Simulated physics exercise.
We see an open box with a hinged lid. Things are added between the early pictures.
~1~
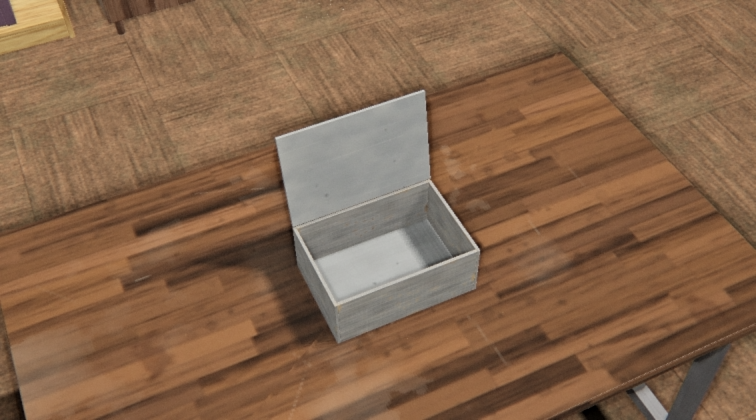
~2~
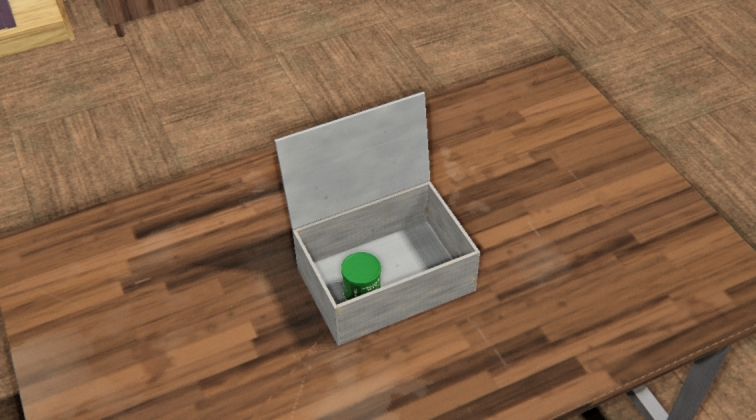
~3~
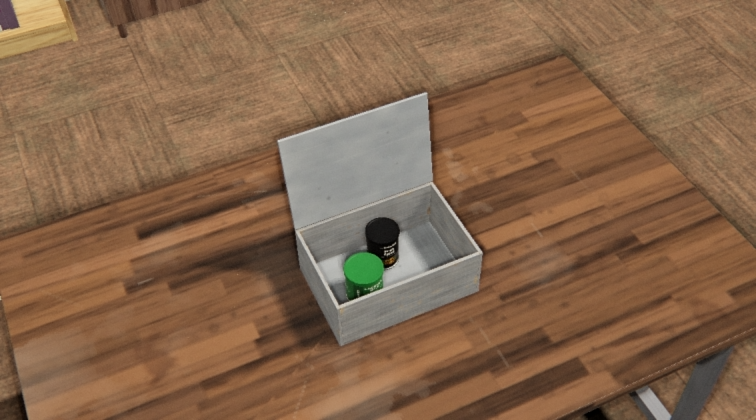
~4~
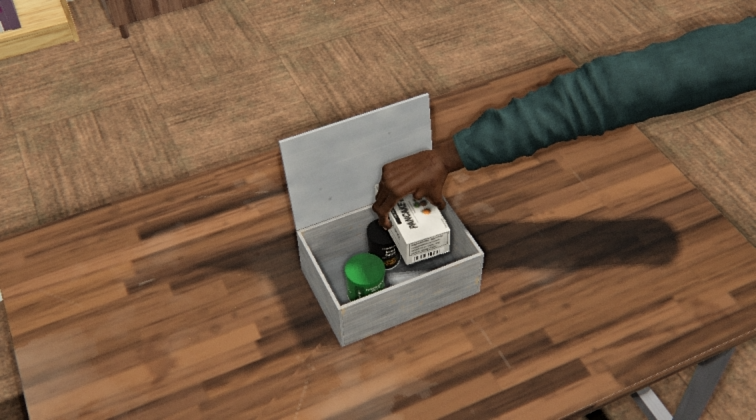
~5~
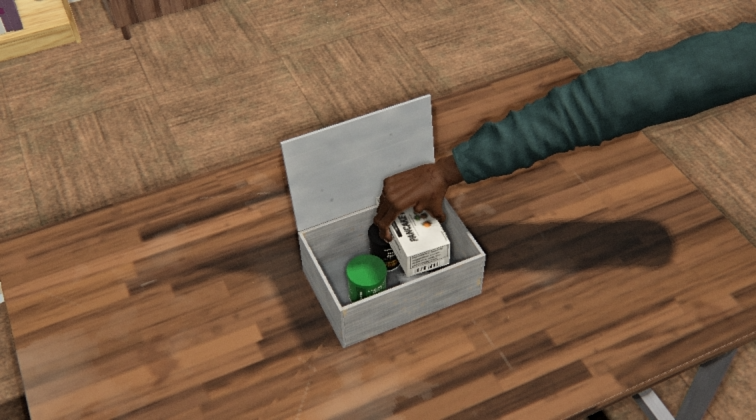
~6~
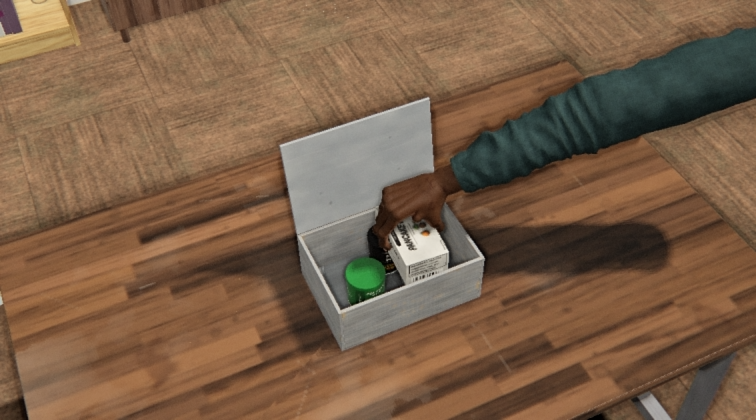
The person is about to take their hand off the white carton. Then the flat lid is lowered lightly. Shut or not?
In the end the lid sits on the rim.
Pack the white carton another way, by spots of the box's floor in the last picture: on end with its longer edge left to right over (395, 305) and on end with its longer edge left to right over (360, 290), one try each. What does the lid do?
First, it closes; second, it is held up.
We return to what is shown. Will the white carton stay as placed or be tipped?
It ends up tilted.
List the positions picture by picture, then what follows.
In the first picture, the last thing is not in view yet.
In the second picture, the last thing is not in view yet.
In the third picture, the last thing is not in view yet; black tin (383, 244).
In the fourth picture, coming down; white carton (412, 218); black tin (384, 245).
In the fifth picture, coming down; white carton (412, 230).
In the sixth picture, in place under the hand; white carton (411, 239).
Then, 0.90 s on from there, lid starting down; white carton on its side near (423, 253).
Then, 1.60 s on from there, lid 59° above the rim; white carton on its side near (423, 253).
Then, 2.10 s on from there, lid 16° above the rim; white carton on its side near (423, 253).
In the end, lid shut; toppled in the box, white carton; the other 2 unmoved. At the end, from the last picture's camera, white carton near (423, 253).
